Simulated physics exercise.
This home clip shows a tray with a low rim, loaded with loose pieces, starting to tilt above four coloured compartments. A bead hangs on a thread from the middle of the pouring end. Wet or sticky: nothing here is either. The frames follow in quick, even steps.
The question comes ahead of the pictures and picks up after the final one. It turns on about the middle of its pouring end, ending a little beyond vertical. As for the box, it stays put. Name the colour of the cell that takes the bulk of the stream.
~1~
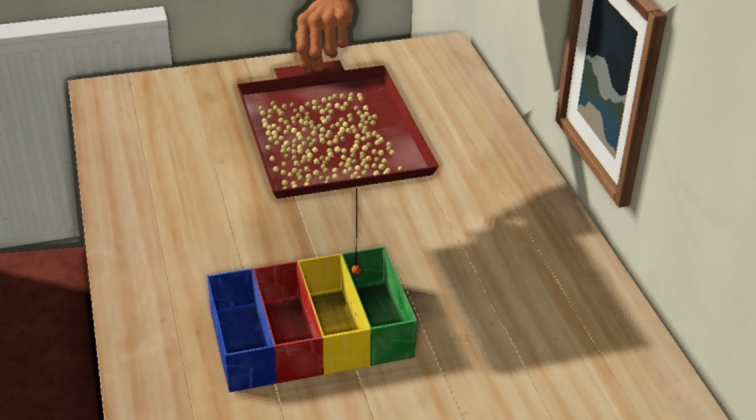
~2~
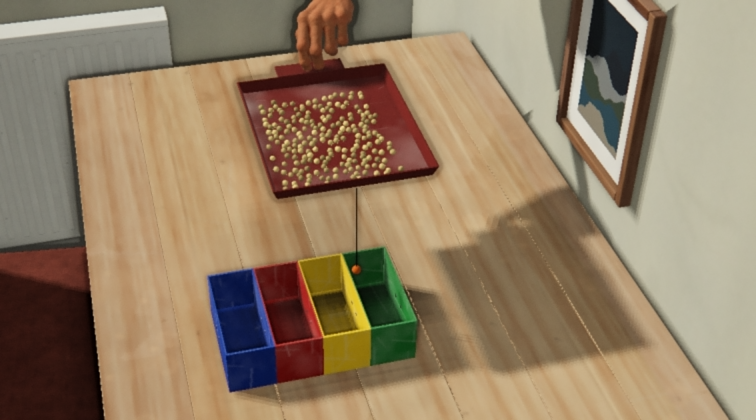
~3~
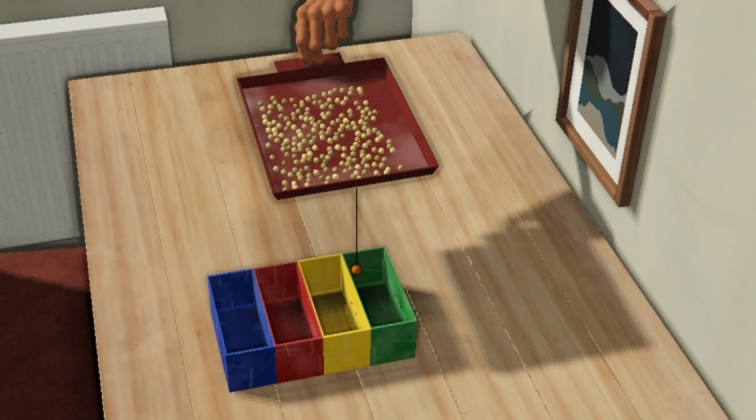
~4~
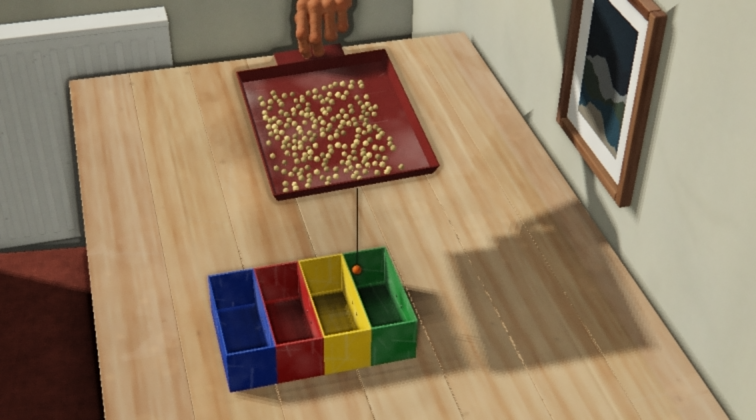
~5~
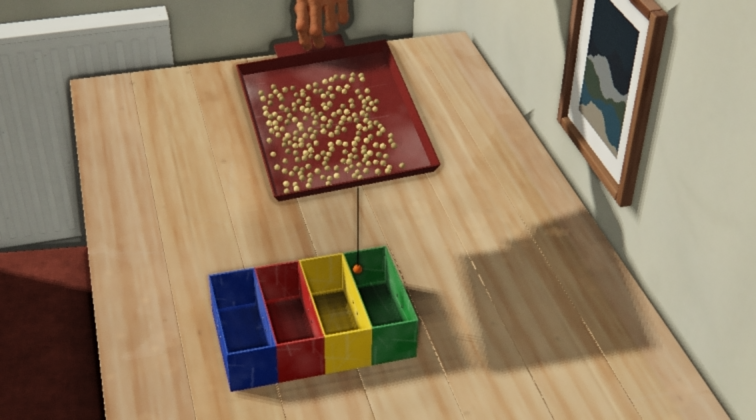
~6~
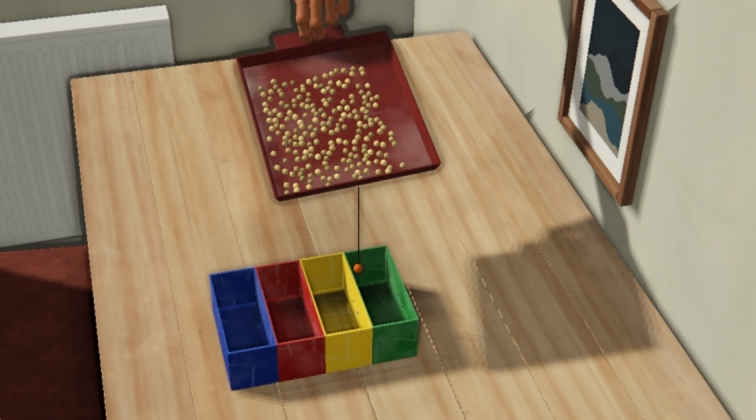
Red.
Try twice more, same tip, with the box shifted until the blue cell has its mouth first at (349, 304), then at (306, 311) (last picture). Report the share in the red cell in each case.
Some 0 percent in the first case, 20 percent in the second.
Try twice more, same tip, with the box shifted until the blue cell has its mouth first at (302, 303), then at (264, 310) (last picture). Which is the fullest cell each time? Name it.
In turn: That blue cell; the red one.
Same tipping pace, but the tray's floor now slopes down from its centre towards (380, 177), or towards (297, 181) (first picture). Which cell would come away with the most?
Try 1 - that green cell / try 2 - the cell in red.
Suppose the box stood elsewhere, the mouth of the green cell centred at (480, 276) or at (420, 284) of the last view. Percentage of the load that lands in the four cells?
First 20 %, then 100 %.
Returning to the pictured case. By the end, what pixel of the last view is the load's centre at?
(304, 346).
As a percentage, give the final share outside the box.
About 0 per cent.
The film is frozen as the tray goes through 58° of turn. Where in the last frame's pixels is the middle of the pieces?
In the last view the centre sits at roughly (317, 181).
Shortly afterwards, tray tipped steeply; all but a few on the tray; only a few in the red cell; only a few in the yellow cell; only a few falling or outside the box.
Next, tray tipped right over; near half in the red cell; near a quarter in the yellow cell; only a few in the blue cell; only a few in the green cell; a little falling or outside the box.
Some moments later, tray tipped past a quarter turn; near two thirds in the red cell; near a third in the yellow cell; only a few in the blue cell; only a few in the green cell.
In the end, tray tipped past a quarter turn; near two thirds in the red cell; near a third in the yellow cell; only a few in the blue cell; only a few in the green cell.
